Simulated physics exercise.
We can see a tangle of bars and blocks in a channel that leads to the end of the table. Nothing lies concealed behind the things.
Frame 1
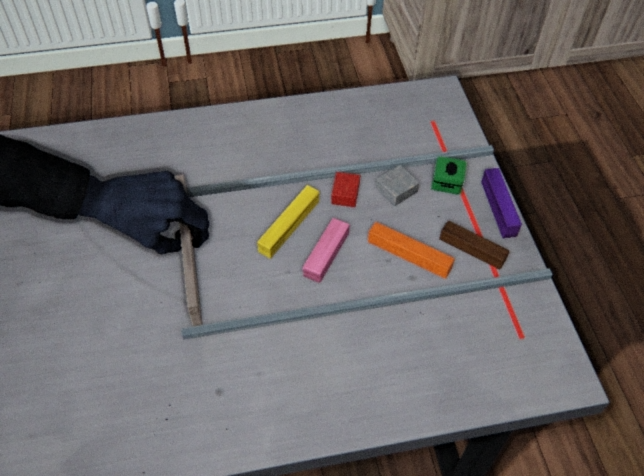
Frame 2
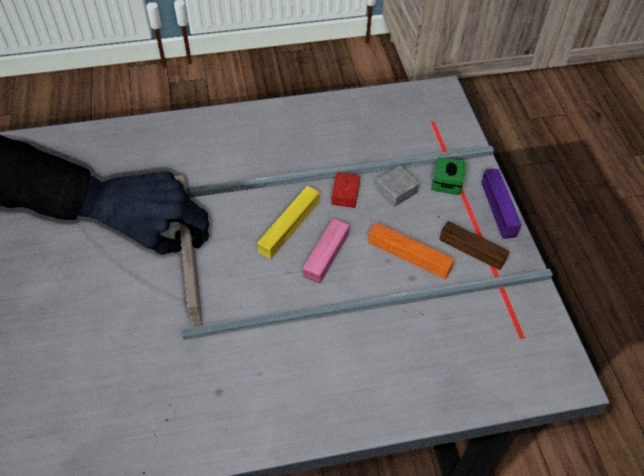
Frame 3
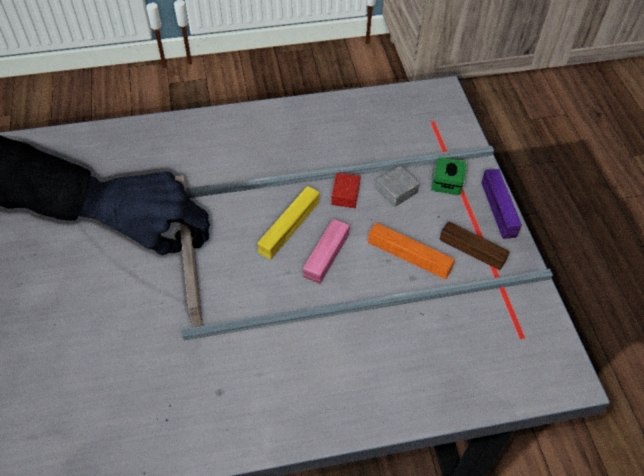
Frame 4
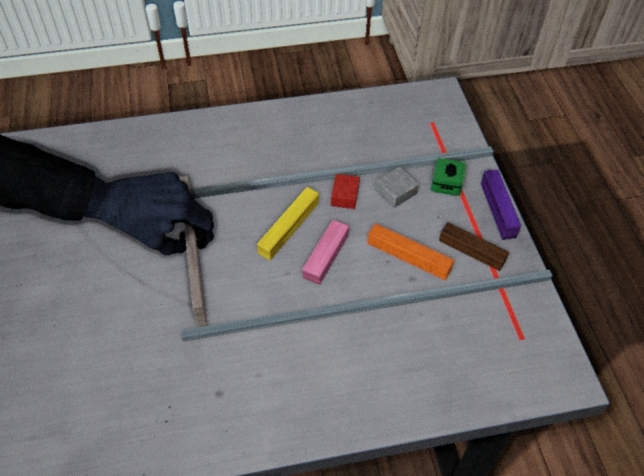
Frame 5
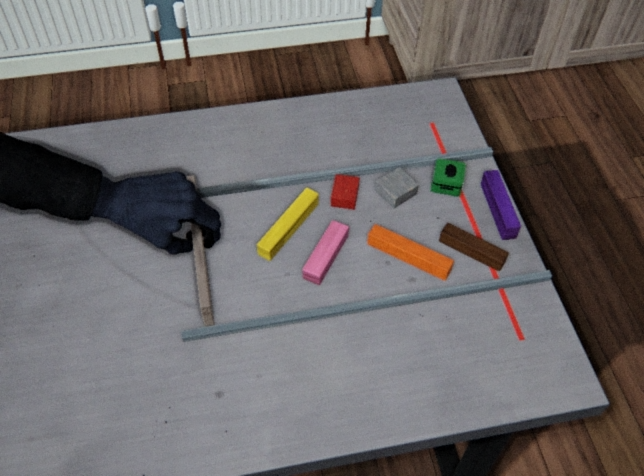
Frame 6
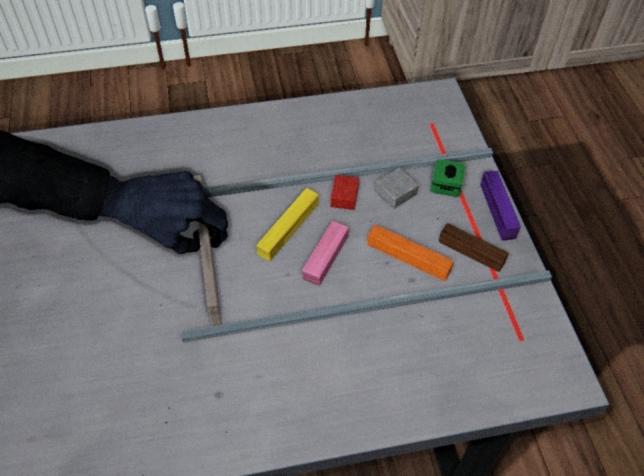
On a grey table between two thin rails, a gloved hand held a wooden board upright and slid it slightly to the right, while the scattered coloured bars and blocks ahead stayed still.
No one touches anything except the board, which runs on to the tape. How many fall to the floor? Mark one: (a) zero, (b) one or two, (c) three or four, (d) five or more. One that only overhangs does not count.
(c) three or four.
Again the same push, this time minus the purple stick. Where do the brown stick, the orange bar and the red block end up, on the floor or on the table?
So the brown stick keeps its place, the orange bar keeps its place and the red block keeps its place.
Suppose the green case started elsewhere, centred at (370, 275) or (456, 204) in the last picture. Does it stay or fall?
First place: It remains in place; second place: It comes off.
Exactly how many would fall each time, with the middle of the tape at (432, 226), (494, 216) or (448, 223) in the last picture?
Tallies in the order asked: 0, 6, 2.
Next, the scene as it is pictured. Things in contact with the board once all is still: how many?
2 are in contact with it.
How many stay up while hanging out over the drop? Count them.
2 of them.
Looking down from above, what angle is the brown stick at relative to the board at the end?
Near 25 degrees.
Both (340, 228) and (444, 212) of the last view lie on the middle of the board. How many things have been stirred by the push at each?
4 by the first point, 8 by the second.
Early on, none off yet; purple stick at rest near (500, 205); green case at rest near (448, 179); brown stick at rest near (473, 247).
A while later, none off yet; purple stick at rest near (500, 205); green case travelled about its own width near (466, 177); brown stick moving near (480, 245).
Finally, the number that fall off is three or four; lost, grey block, green case and purple stick.
